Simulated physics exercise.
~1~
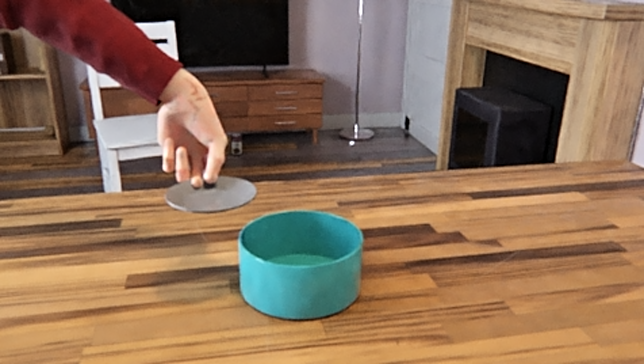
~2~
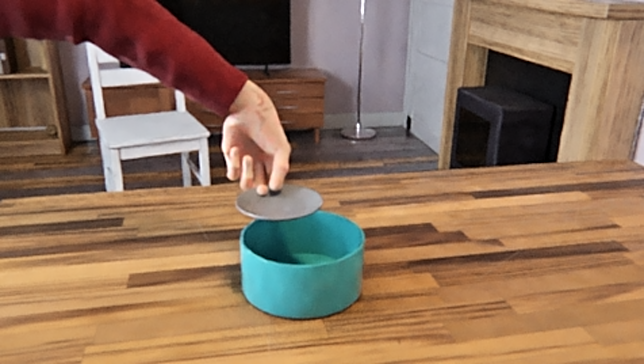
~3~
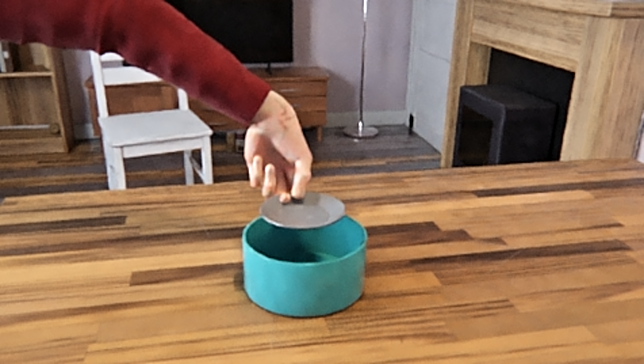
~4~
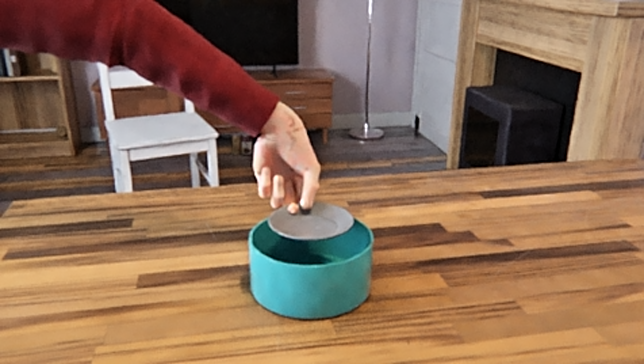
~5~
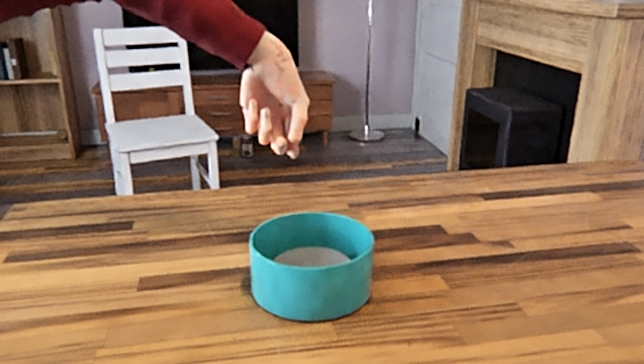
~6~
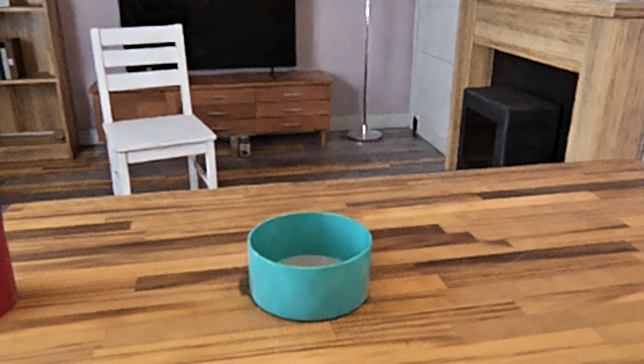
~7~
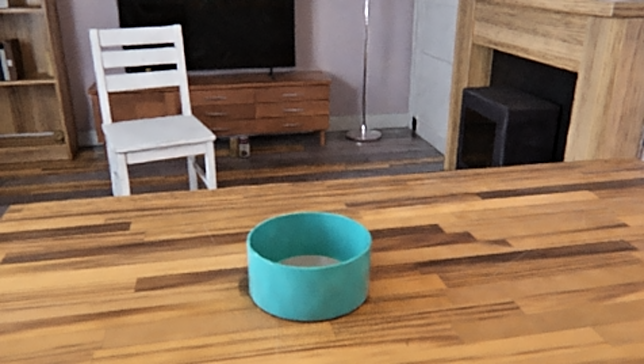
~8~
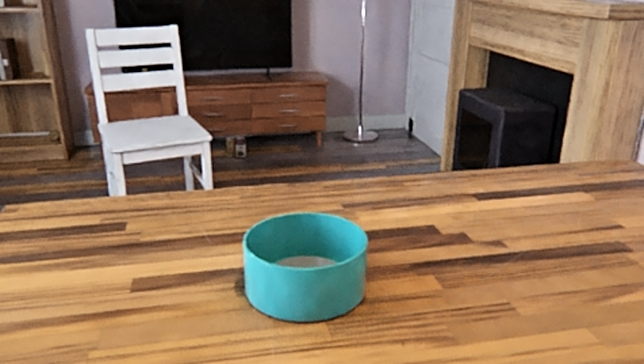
In a living room with a white chair, a television and a fireplace behind, a teal round pot sits on a striped wooden table. A hand in a dark red sleeve reaches in from the left, holding a flat grey saucer by its top. It carries the saucer rightward until it hovers over the pot, then lowers it toward the opening. The fingers let go and the hand draws back to the left, leaving the view. Instead of resting on the rim as a lid, the saucer drops inside and stays there, lying still within the open pot.
